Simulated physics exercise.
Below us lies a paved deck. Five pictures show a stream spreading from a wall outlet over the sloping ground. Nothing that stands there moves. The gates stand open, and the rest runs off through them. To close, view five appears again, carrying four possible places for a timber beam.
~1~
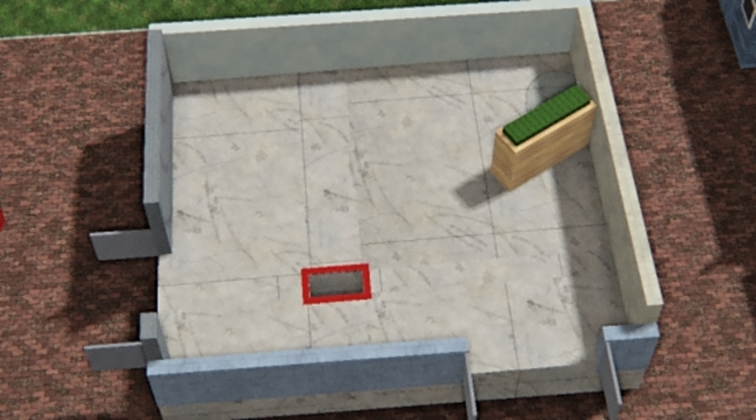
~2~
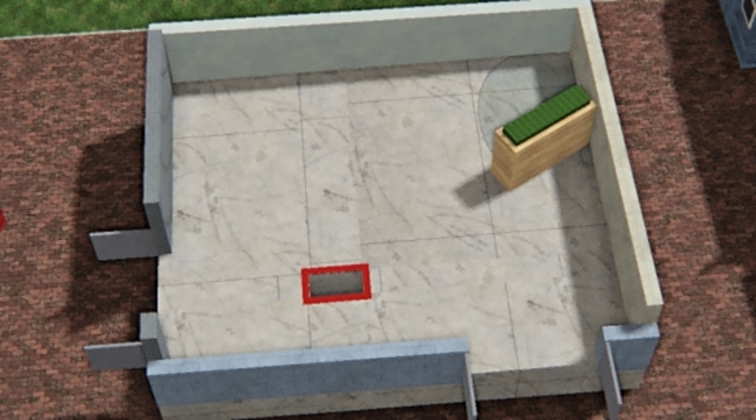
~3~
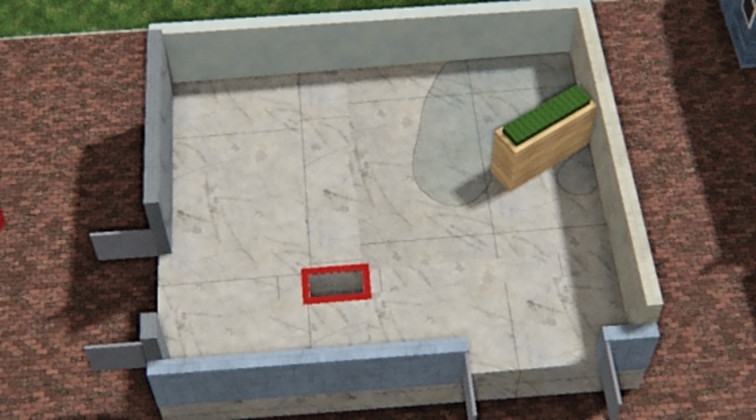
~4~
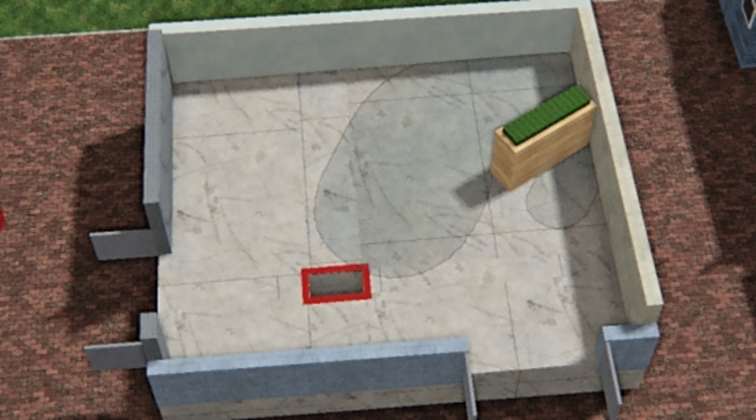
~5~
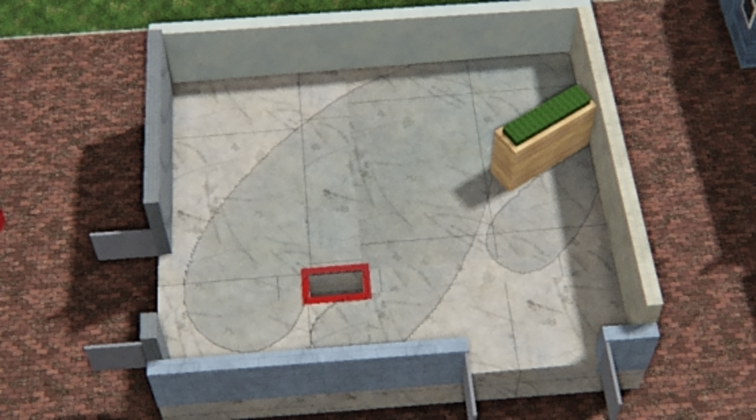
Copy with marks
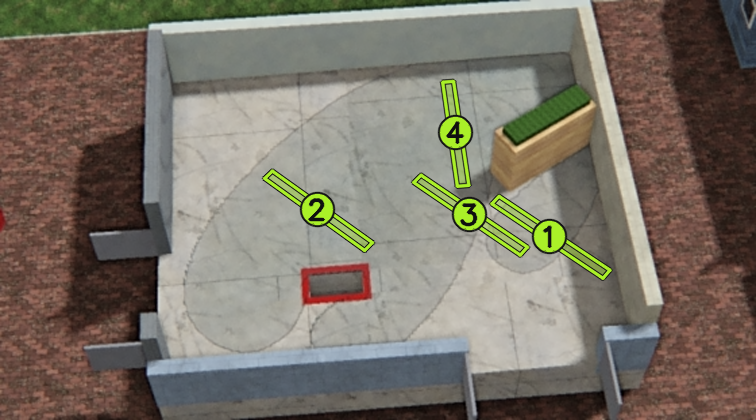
A pale marble-patterned paved deck, enclosed by low walls and bordered by dark red brick paving, is seen from high above by a still camera. A red-rimmed drain pit sits left of centre toward the near side, a wooden planter box topped with green stands at the right, and gates stand open at left and front. Thin water emerges around the planter, spreads down and leftward across the slabs, and reaches the pit.
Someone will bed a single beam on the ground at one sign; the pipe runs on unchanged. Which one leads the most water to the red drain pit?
1 beats the others.
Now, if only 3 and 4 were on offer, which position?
That would be 3.
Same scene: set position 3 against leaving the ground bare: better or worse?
It is worse.
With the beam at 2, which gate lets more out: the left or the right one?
More leaves on the left.
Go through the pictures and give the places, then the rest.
Outfall partly hidden; red drain pit at (336, 284); open gate at (172, 306); open gate at (530, 355); water covers 2 % of the ground and shows as far out as (533, 86); red drain pit still dry.
Water covers 8 % of the ground and shows as far out as (483, 125); red drain pit still dry.
Water covers 16 % of the ground and shows as far out as (426, 183); red drain pit still dry.
Water covers 31 % of the ground and shows as far out as (353, 264); red drain pit still dry.
Water covers 51 % of the ground and shows as far out as (191, 306); red drain pit taking water.
On the marked copy, 1 from (495, 200) to (606, 274); 2 from (268, 174) to (368, 246); 3 from (417, 178) to (523, 251); 4 from (463, 185) to (448, 81).
With 1, about 31 % of the stream runs into the red drain pit, about 69 % out by the gates.
With 2, about 14 % of the stream runs into the red drain pit, about 86 % out by the gates.
With 3, about 12 % of the stream runs into the red drain pit, about 88 % out by the gates.
With 4, about 7 % of the stream runs into the red drain pit, about 92 % out by the gates.
